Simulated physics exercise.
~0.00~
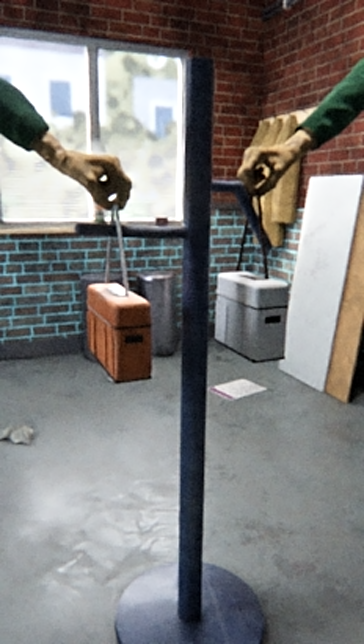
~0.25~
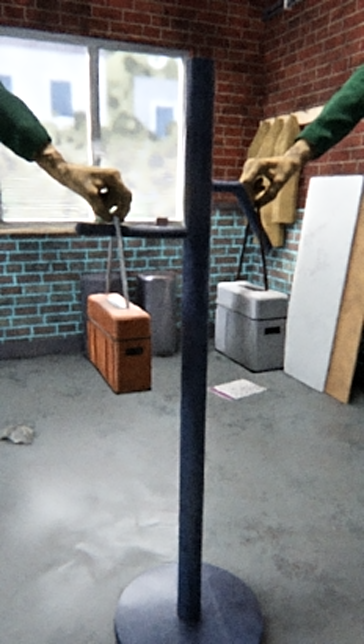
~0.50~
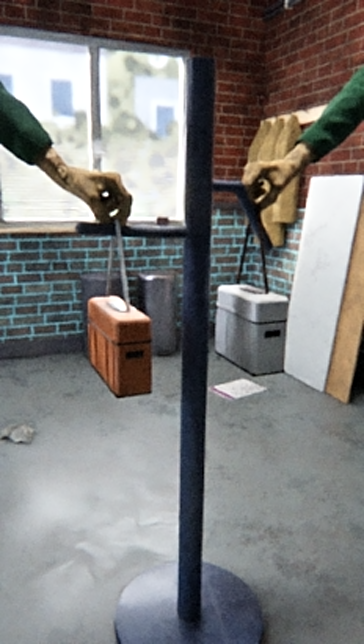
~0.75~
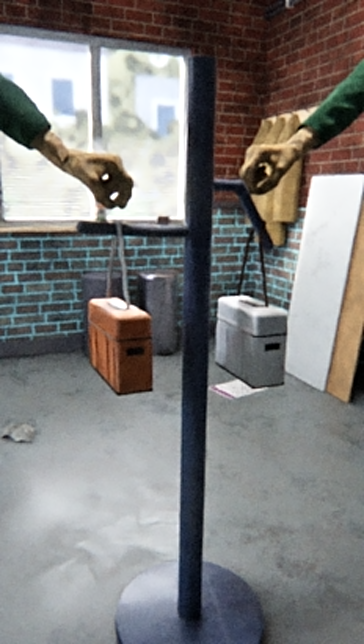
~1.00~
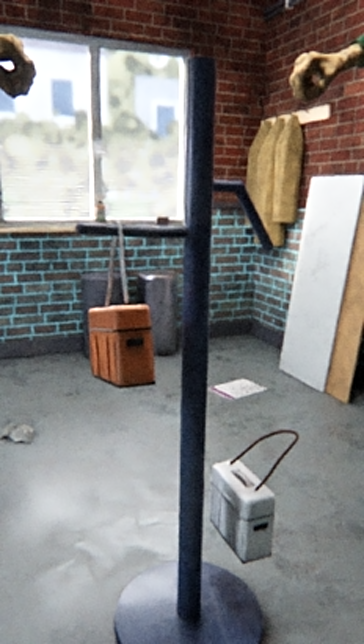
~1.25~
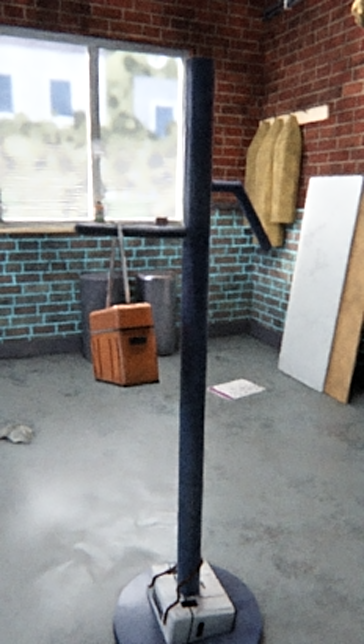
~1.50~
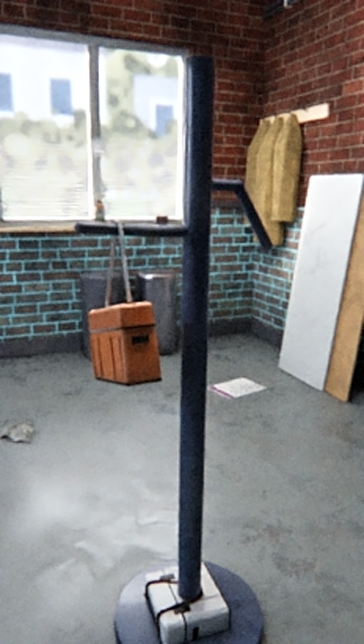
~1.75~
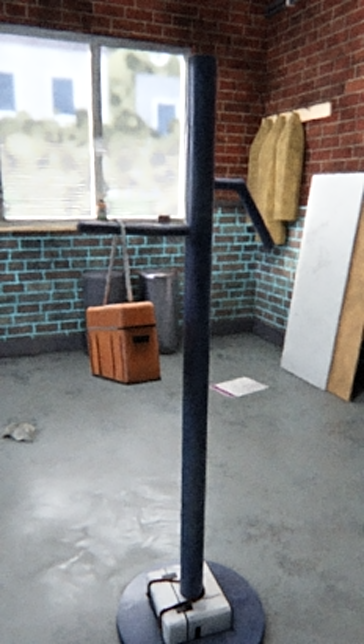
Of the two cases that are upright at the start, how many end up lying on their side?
One of them does. The white case ends on its side at the foot of the post.
